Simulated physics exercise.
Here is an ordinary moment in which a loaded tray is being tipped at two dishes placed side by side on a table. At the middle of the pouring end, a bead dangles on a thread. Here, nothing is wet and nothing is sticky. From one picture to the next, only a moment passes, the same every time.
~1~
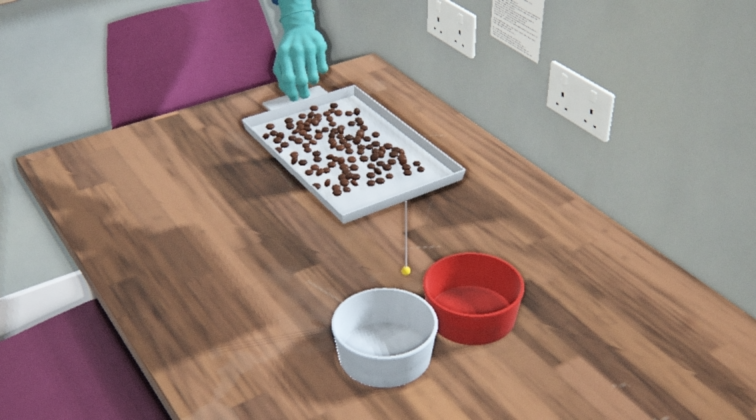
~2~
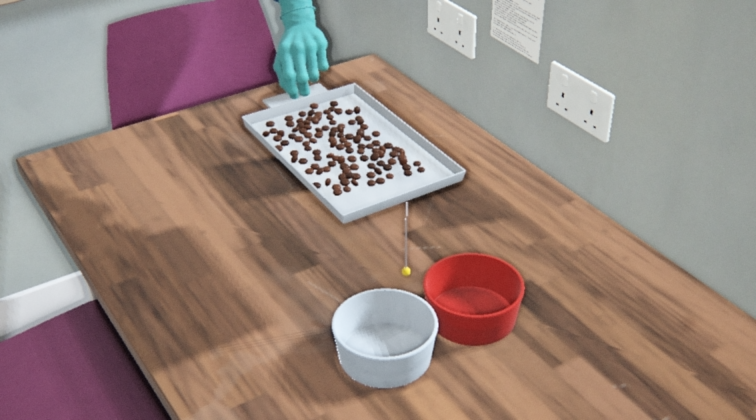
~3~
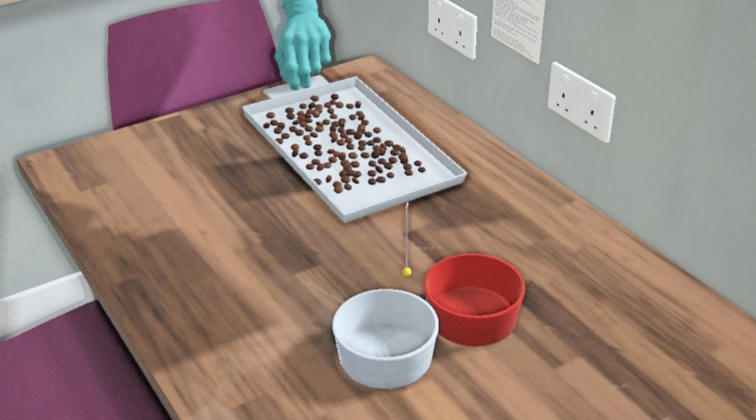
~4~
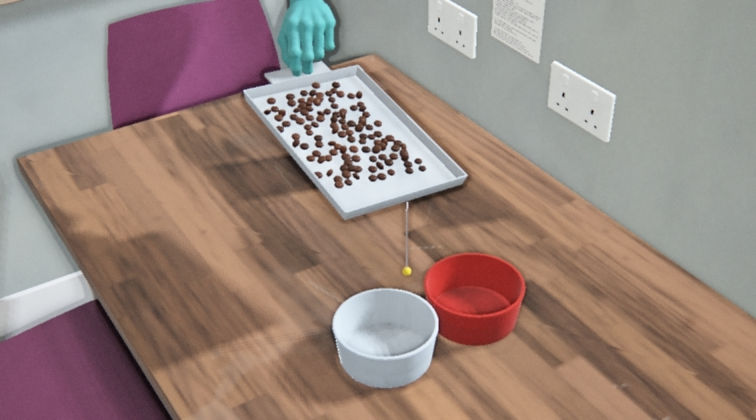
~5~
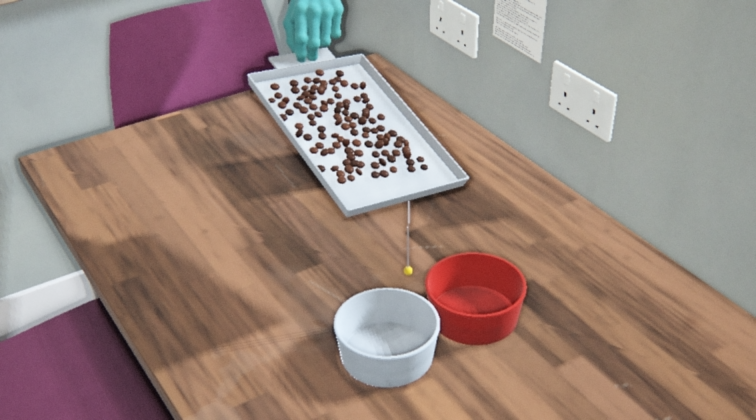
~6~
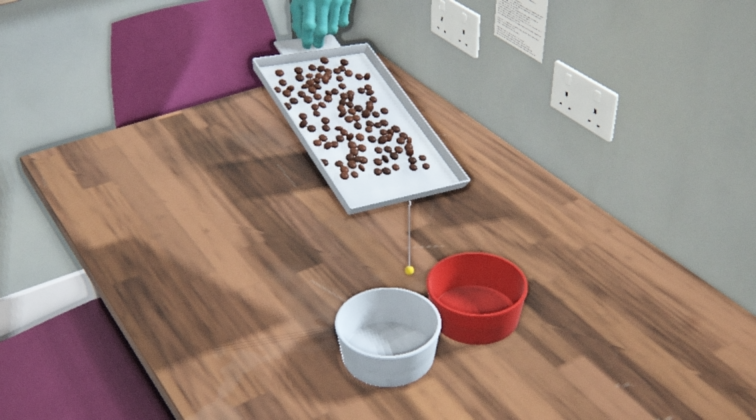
A teal-gloved hand raising the back of a pale tray of brown chocolate drops above white and red dishes on a table.
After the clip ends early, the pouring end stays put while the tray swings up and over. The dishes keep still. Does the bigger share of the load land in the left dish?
No: Pretty sure the heavier pile builds up on the right there.
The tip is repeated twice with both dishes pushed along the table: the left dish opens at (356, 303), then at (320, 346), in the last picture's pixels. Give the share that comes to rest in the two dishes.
You'd get near 90 percent first and near 10 percent next.
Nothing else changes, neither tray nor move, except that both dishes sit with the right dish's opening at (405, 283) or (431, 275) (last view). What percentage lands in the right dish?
First placement: 20 per cent; second placement: 70 per cent.
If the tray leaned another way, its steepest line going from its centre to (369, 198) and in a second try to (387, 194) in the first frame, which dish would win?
The leftmost dish, then the leftmost dish.
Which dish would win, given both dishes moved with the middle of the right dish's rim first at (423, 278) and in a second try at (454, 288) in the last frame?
Try 1 - the dish at right; try 2 - the dish at right.
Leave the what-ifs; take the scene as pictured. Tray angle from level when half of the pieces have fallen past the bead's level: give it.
Tilt: Around 85 degrees.
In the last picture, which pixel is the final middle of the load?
Somewhere around (472, 302) in the final view.
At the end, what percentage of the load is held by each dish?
Left dish: 0 %, right dish: 90 %.
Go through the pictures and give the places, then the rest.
Corners of the pouring end (344, 213) and (462, 169), level; middle of the load (340, 148), flat chocolate drops; left dish (413, 365); right dish (503, 324); bead on its thread (406, 271), in the first frame.
Corners of the pouring end (344, 213) and (462, 170), level; middle of the load (340, 147), in the second frame.
Corners of the pouring end (345, 212) and (463, 173), tipped barely, lowest at the right corner; middle of the load (341, 142), in the third frame.
Corners of the pouring end (346, 210) and (464, 175), tipped a little, lowest at the right corner; middle of the load (342, 134), in the fourth frame.
Corners of the pouring end (349, 208) and (466, 177), tipped clearly, lowest at the right corner; middle of the load (345, 127), in the fifth frame.
Corners of the pouring end (352, 206) and (467, 179), tipped clearly, lowest at the right corner; middle of the load (349, 119); left dish (416, 365); right dish (506, 323), in the sixth frame.
Just after the last frame, tray tipped steeply; the larger part on the tray; about a tenth in the air.
A moment on, tray tipped past a quarter turn; roughly a quarter on the tray; roughly two thirds in the right dish; just a few outside both; about a tenth in the air.
Further on, tray tipped past a quarter turn; almost all in the right dish; about a tenth outside both.
When it is over, tray tipped past a quarter turn; not one in the left dish; almost all in the right dish; about a tenth outside both.
